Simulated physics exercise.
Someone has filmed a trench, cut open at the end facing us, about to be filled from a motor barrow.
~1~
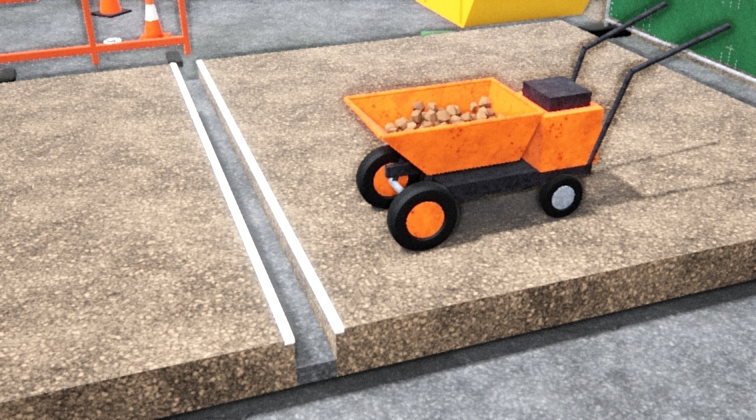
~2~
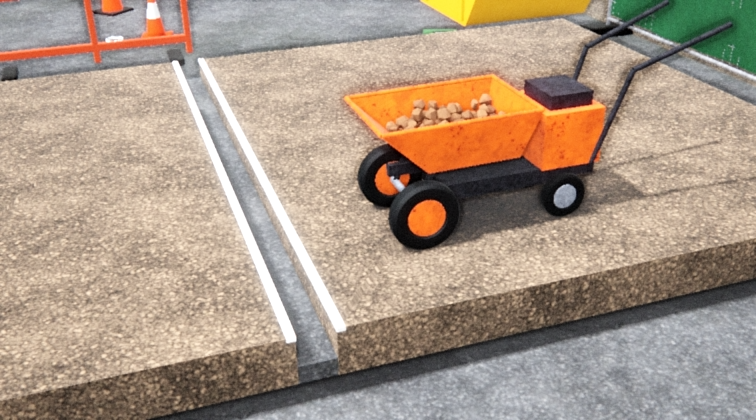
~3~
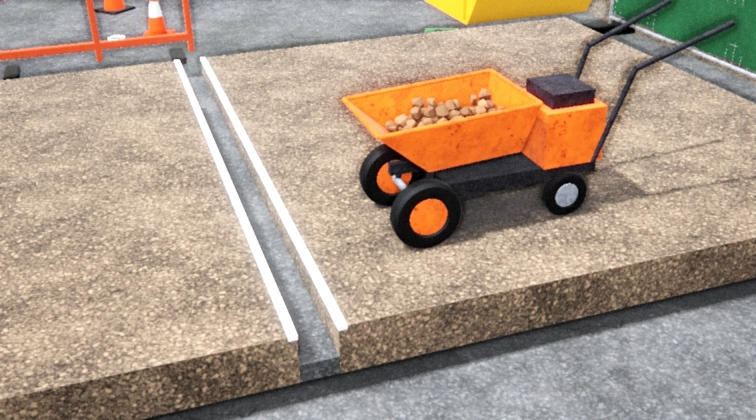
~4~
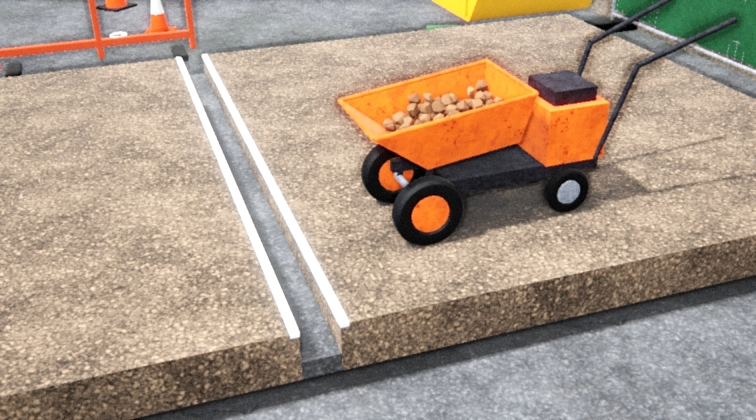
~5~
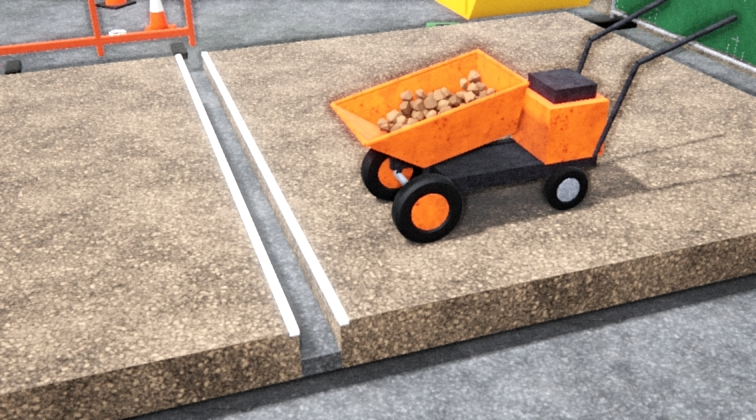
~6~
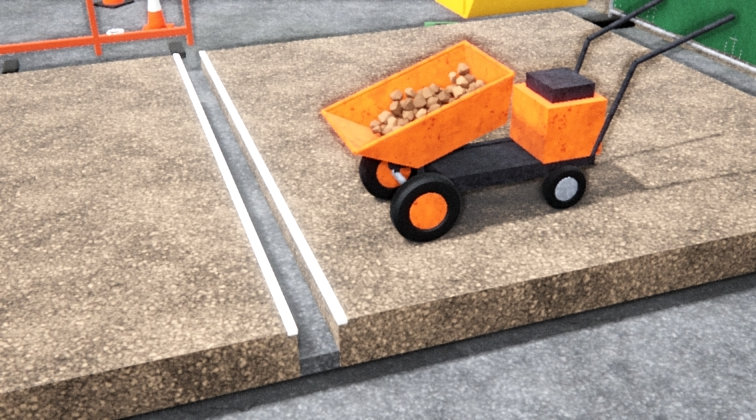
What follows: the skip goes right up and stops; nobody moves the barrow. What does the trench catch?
The trench takes over half.
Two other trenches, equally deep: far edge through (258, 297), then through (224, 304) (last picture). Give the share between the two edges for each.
About 90 and 100 per cent.
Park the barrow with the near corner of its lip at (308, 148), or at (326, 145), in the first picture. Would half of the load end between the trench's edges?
At the first place the smaller part, at the second the smaller part.
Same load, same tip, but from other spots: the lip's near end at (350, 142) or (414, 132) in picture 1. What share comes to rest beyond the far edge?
The first gives 60 %, the second 10 %.
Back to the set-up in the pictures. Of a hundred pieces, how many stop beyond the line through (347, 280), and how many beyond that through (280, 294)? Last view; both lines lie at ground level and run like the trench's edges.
The first gives 100 %, the second 10 %.
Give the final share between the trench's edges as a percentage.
About 80 per cent.
Just after the last frame, skip tipped steeply; every one in the skip.
A moment on, skip tipped steeply; roughly two thirds in the skip; about a tenth short of the trench; roughly a third in or heaped over the trench; just a few beyond it; just a few falling.
Further on, skip tipped right over; just a few in the skip; about a tenth short of the trench; the larger part in or heaped over the trench; about a tenth beyond it.
When it is over, skip tipped right over; about a tenth short of the trench; the larger part in or heaped over the trench; about a tenth beyond it.
